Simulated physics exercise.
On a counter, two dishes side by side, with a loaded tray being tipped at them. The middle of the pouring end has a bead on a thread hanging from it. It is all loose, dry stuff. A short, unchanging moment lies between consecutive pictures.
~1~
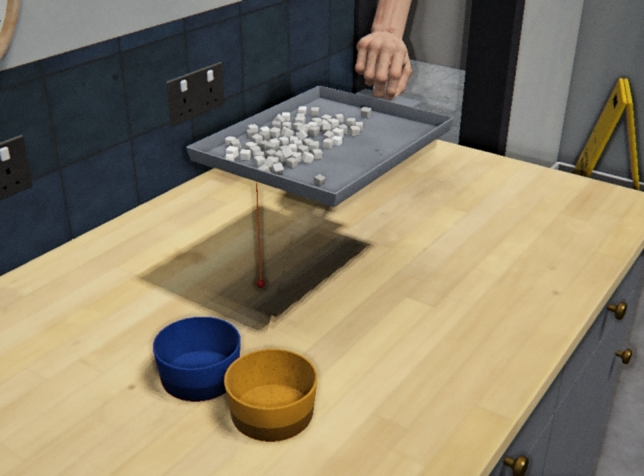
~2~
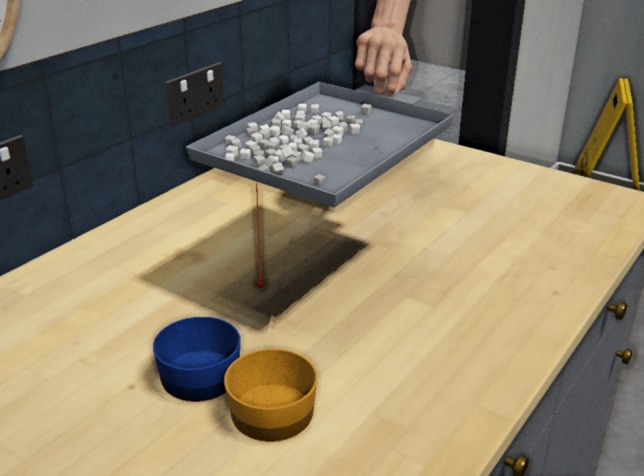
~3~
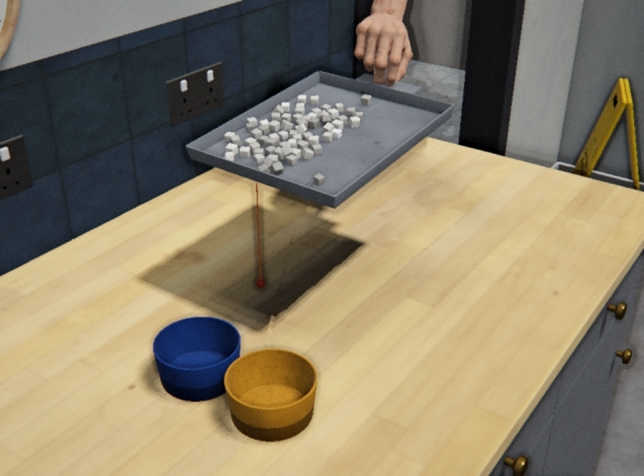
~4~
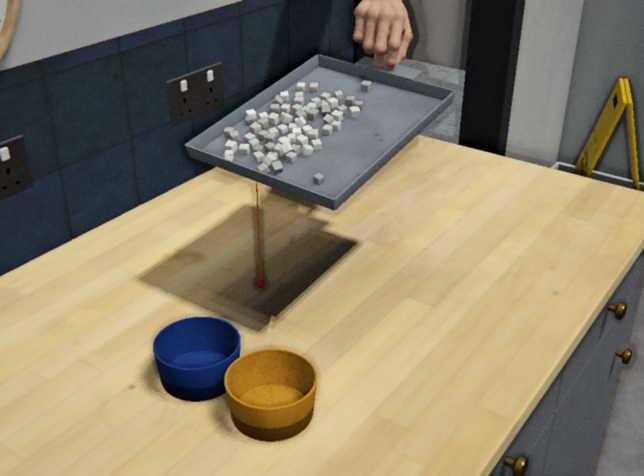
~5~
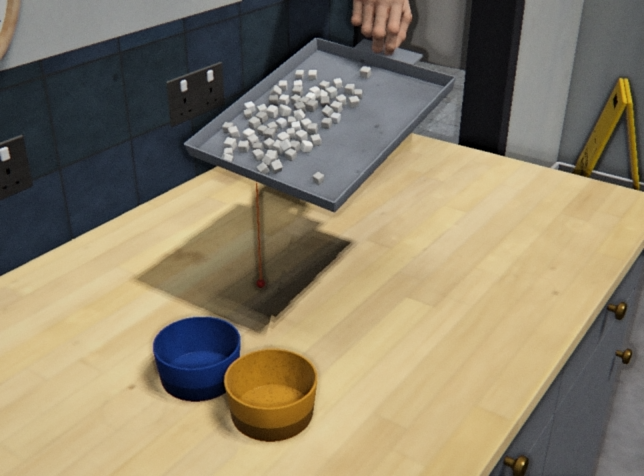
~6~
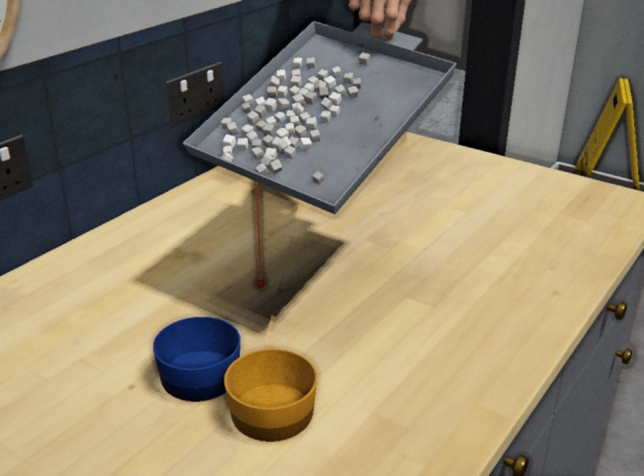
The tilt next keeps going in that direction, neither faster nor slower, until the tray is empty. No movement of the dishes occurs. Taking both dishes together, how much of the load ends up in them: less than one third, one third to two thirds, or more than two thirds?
Less than one third.
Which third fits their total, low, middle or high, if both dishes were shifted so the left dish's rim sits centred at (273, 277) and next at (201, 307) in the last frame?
In order: Below one third, then in the middle band.
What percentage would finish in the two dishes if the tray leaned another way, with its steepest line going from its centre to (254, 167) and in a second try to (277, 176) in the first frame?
The first comes to 0 %, while the second comes to 20 %.
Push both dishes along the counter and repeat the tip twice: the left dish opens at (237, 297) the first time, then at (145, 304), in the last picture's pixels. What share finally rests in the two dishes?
Roughly 40 per cent, then roughly 40 per cent.
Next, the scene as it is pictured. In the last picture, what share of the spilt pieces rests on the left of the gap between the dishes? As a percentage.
I'd say some 20 in a hundred.
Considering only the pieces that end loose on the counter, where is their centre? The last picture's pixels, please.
I'd put the middle somewhere around (282, 364) in the last picture.
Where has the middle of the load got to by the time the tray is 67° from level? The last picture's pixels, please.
Somewhere near pixel (271, 164).
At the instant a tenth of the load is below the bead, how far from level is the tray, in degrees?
The angle is around 90°.
Shortly afterwards, tray tipped steeply; all but a few on the tray; a little in the air.
Next, tray tipped past a quarter turn; the bulk on the tray; only a few in the left dish; a little outside both; only a few in the air.
Some moments later, tray tipped past a quarter turn; only a few in the right dish; near a quarter in the left dish; the bulk outside both.
In the end, tray tipped past a quarter turn; only a few in the right dish; near a quarter in the left dish; the bulk outside both.
